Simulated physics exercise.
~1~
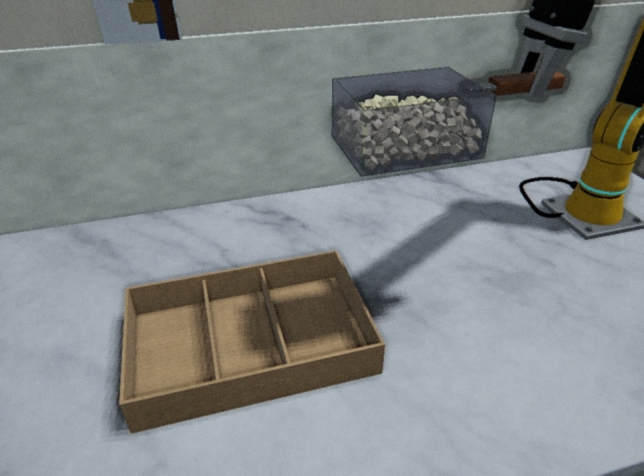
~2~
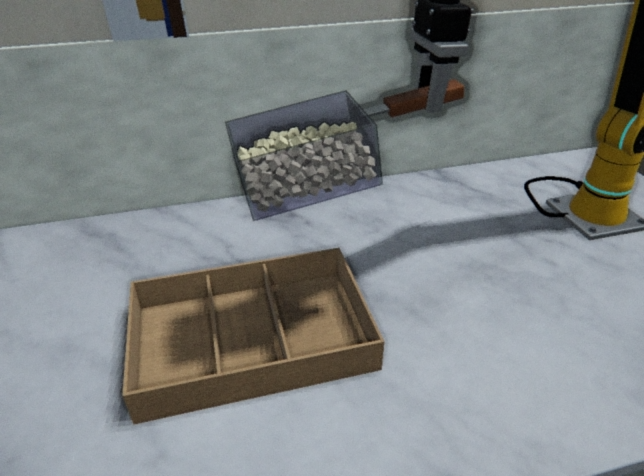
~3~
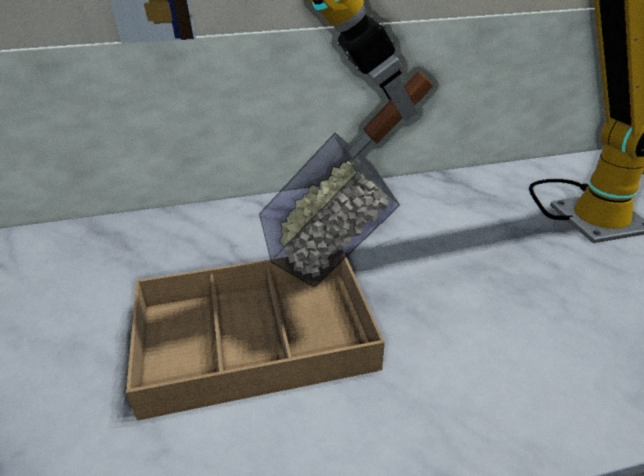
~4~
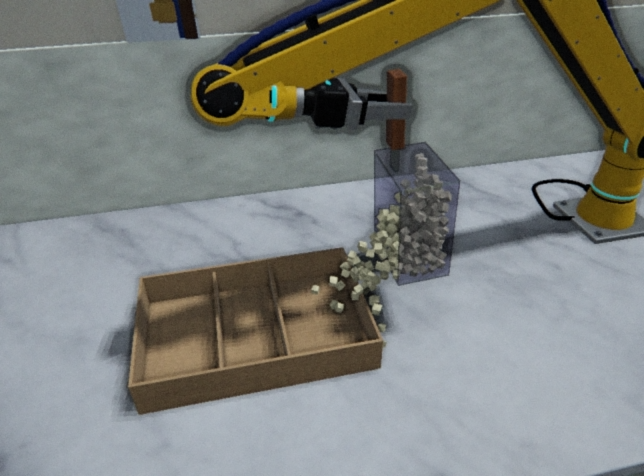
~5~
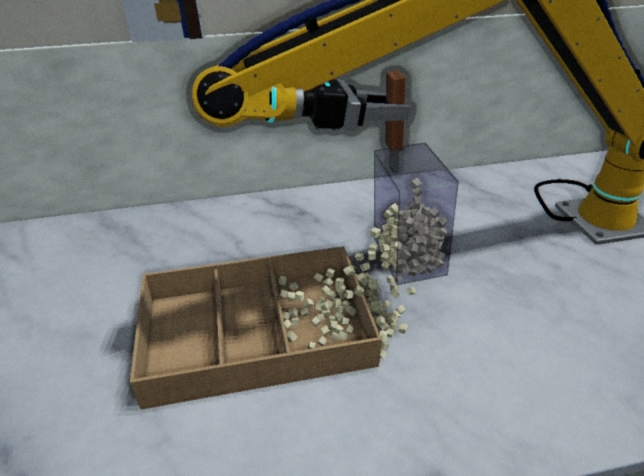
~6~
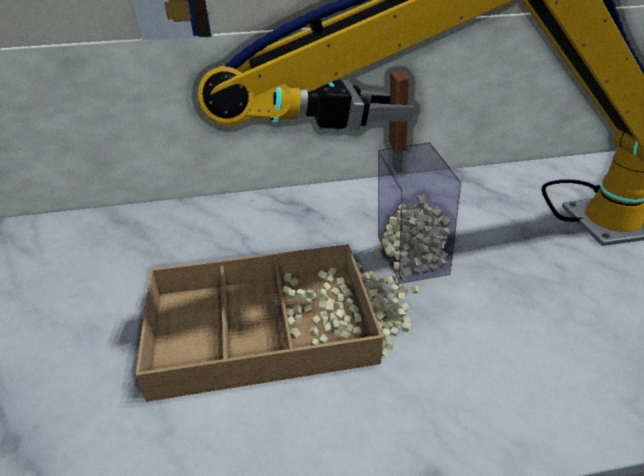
A yellow robot arm tips a clear box, spilling pale cubes into a wooden crate's right compartment and onto the table.
